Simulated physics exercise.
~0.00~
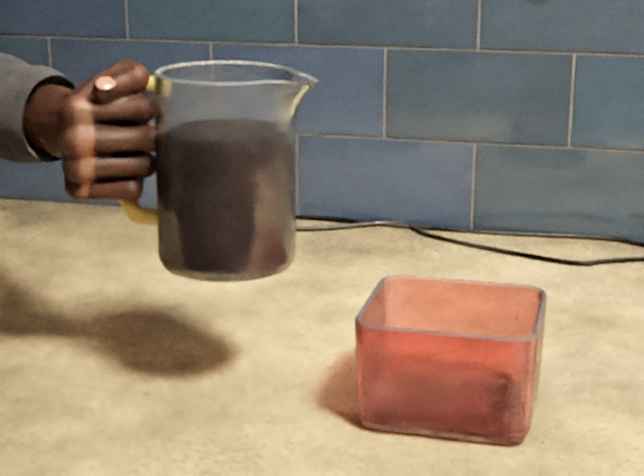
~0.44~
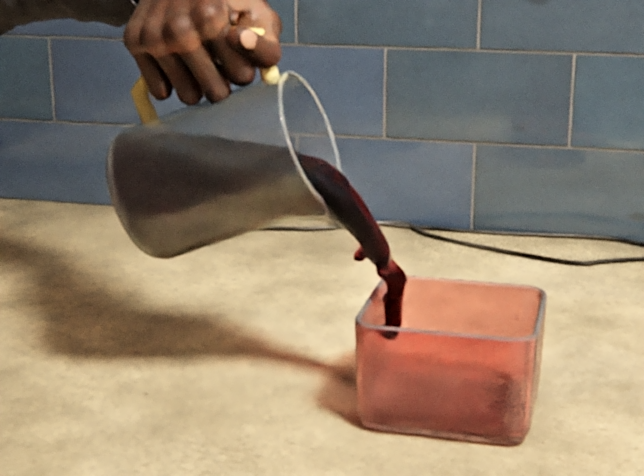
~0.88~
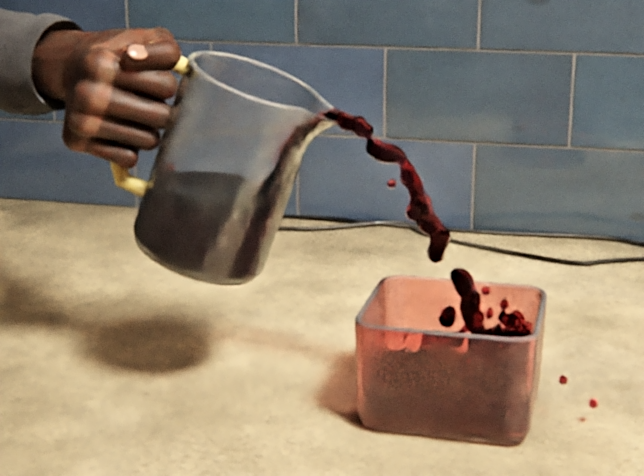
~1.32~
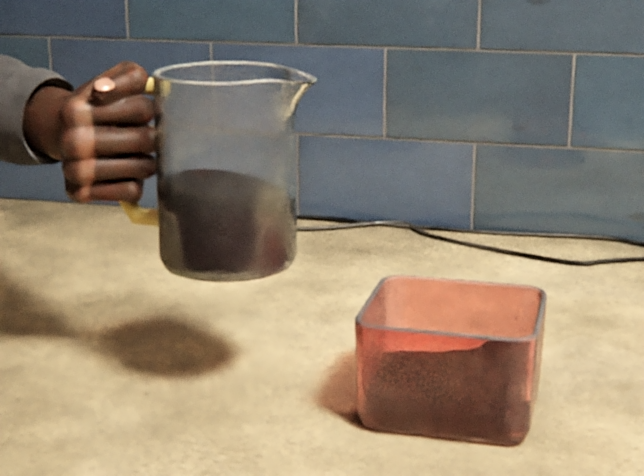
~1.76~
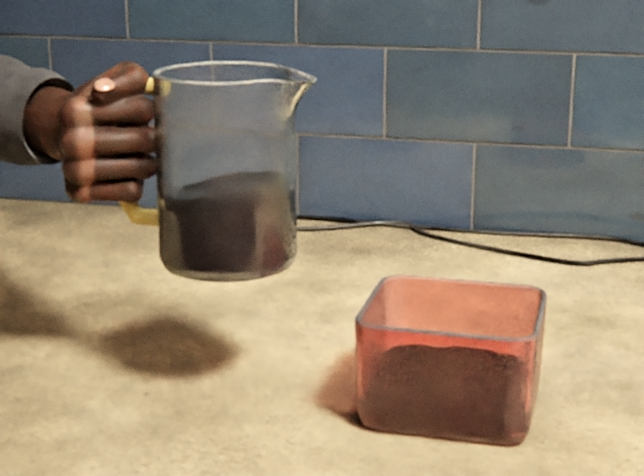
At first, a hand holds a clear pitcher of dark wine upright above a pale countertop, to the left of an empty, see-through red tub. The hand tips the pitcher steeply to the right, and a dark red stream runs from its lip into the tub. As the pitcher swings back toward level, the stream arcs farther and breaks into blobs, with a few drops flying past the tub's right side. The pitcher then comes upright and the pouring stops. In the end, the wine settles in the tub, while some remains in the pitcher, held still.
